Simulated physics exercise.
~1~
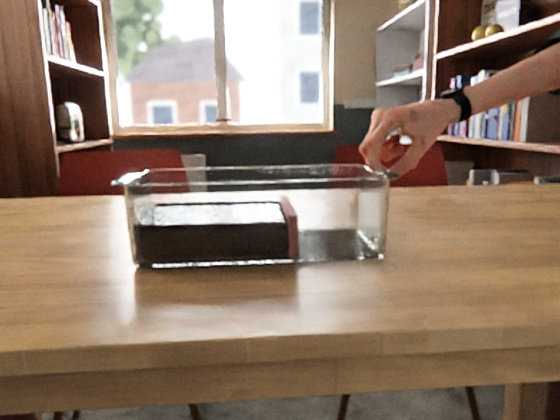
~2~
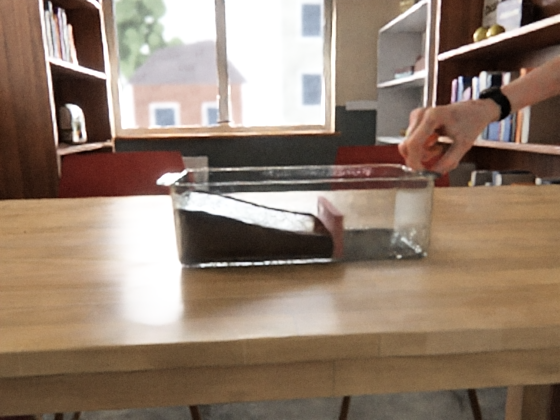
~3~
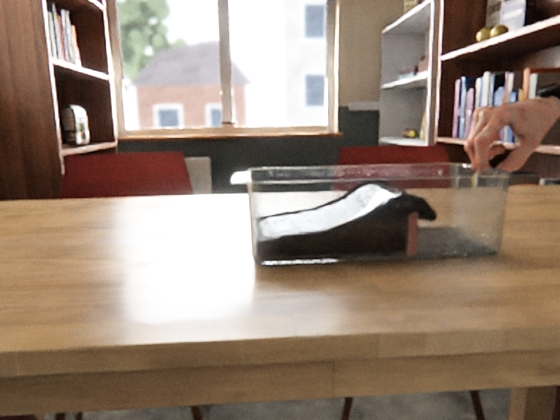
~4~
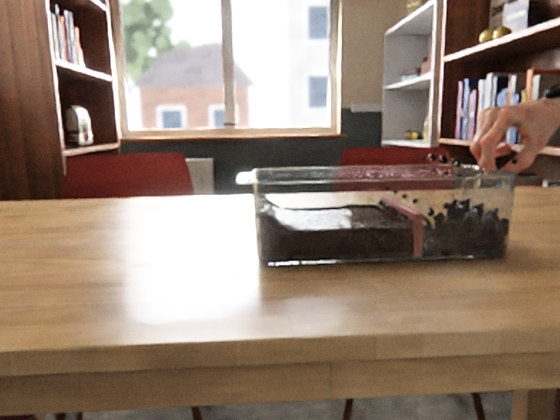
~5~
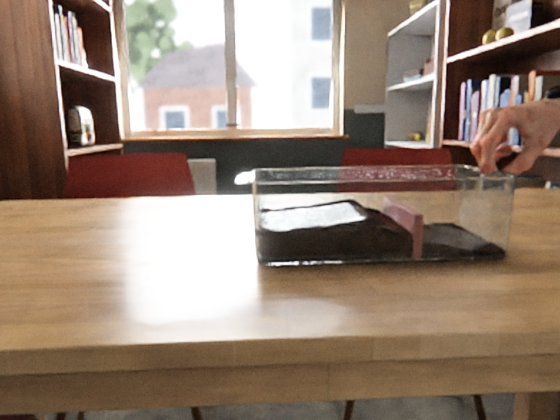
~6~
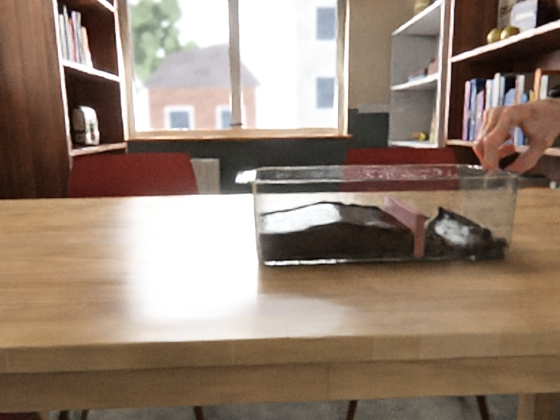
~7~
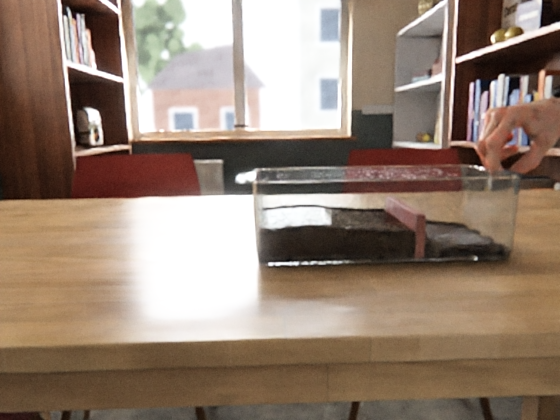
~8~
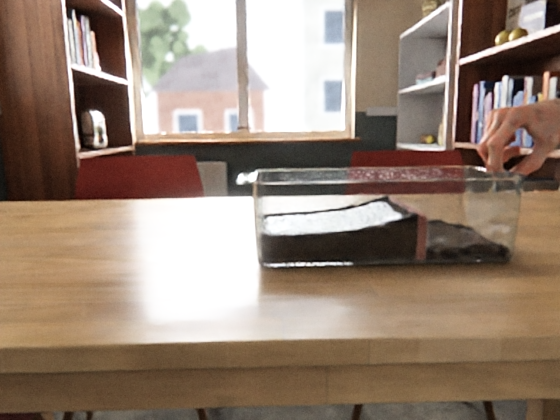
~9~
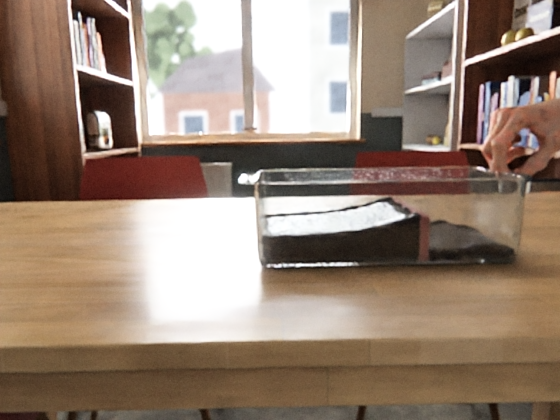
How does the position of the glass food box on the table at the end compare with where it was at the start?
At the start the food box sits around the middle of the view, a little to the left, and by the end it is clearly farther right, on the right-hand side of the table as seen.
A clear glass food box with dark coffee to the left of its low pinkish divider sits on a pale wooden table, seen from the front at just above table height. Behind it are red chairs, a bright window and bookshelves on both sides. A hand at its right end pulls it rightwards in one go while the view drifts slightly sideways. The coffee tilts, then rears up against the divider and splashes over into the right half as the box stops. It sloshes back and forth, and finally most remains on the left, with a shallower dark pool on the right.
